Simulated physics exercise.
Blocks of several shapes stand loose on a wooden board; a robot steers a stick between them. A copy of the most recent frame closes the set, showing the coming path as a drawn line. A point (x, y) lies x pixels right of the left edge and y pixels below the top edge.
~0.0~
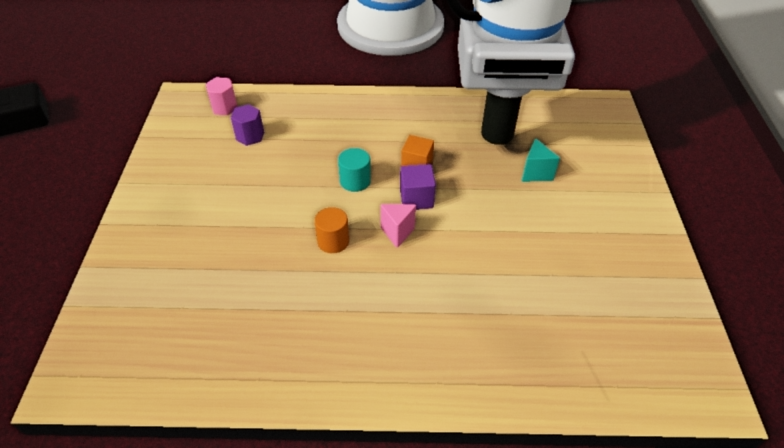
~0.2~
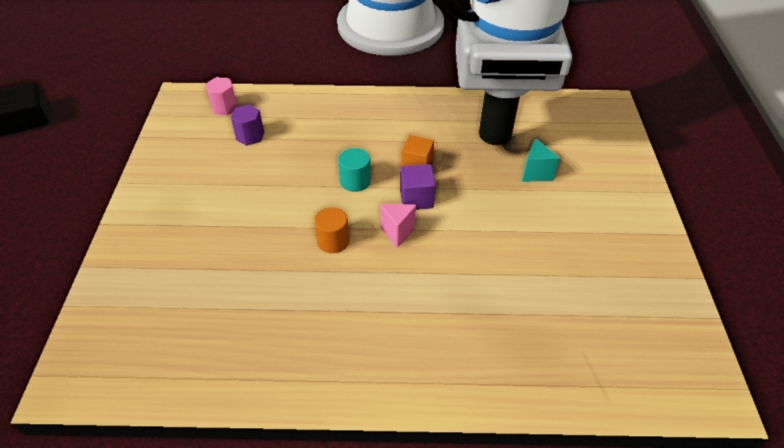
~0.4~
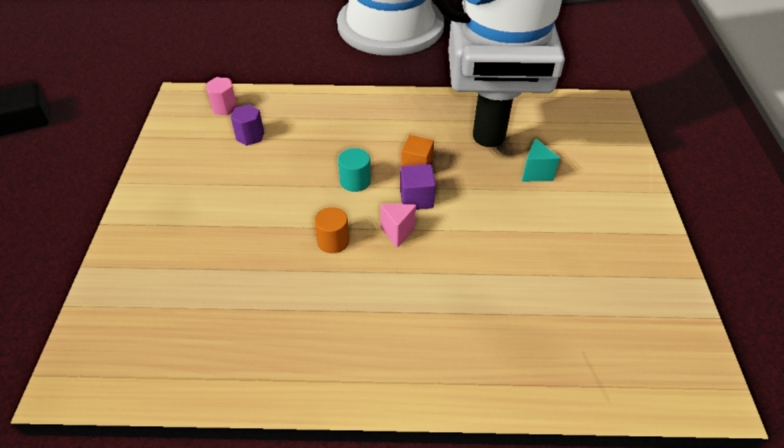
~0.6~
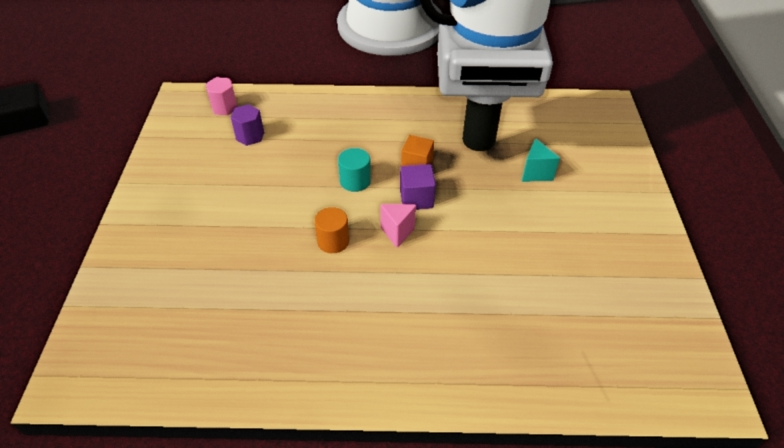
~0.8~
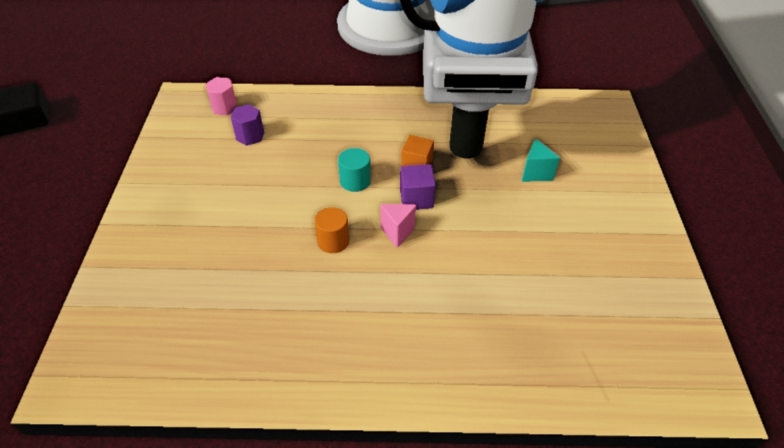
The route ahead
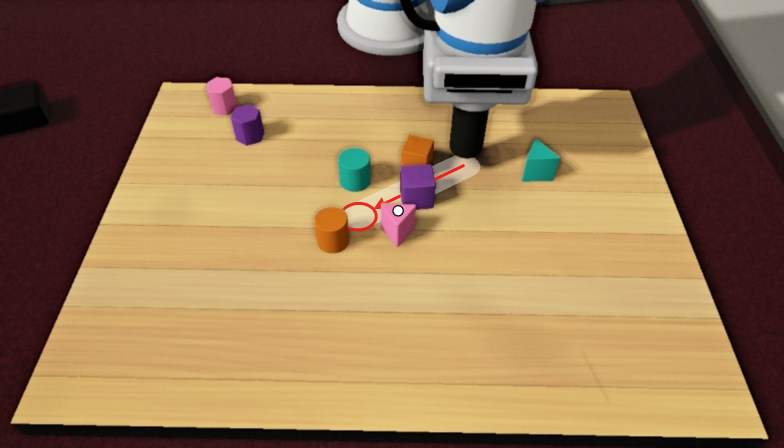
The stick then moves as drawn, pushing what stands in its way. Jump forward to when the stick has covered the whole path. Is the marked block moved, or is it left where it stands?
That block is shifted.
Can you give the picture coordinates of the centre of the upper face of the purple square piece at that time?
Around (365, 219).
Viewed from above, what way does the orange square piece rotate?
It goes round the way clock hands do.
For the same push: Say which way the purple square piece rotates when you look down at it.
Viewed from above, counterclockwise.
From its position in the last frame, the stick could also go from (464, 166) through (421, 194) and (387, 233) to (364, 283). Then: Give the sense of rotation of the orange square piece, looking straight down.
From overhead, clockwise.
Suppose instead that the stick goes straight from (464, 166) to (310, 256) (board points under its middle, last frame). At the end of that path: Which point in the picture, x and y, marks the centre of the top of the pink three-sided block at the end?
Its top middle: (396, 226).
The line goes from (464, 166) to (358, 216); the dot is on the pink three-sided block.
What follows on the original path. One third of the way, stick at (431, 165); purple square piece at (410, 181); orange square piece at (405, 146), turned 30° clockwise.
Two thirds of the way, stick at (395, 182); pink three-sided block at (396, 221), turned 45° anticlockwise; purple square piece at (384, 202), turned 40° anticlockwise; orange square piece at (402, 146), turned 40° clockwise.
At the end, stick at (358, 200); orange round block unmoved; pink three-sided block at (398, 226), turned 70° anticlockwise; purple square piece at (365, 219), turned 100° anticlockwise; orange square piece at (402, 146), turned 40° clockwise.
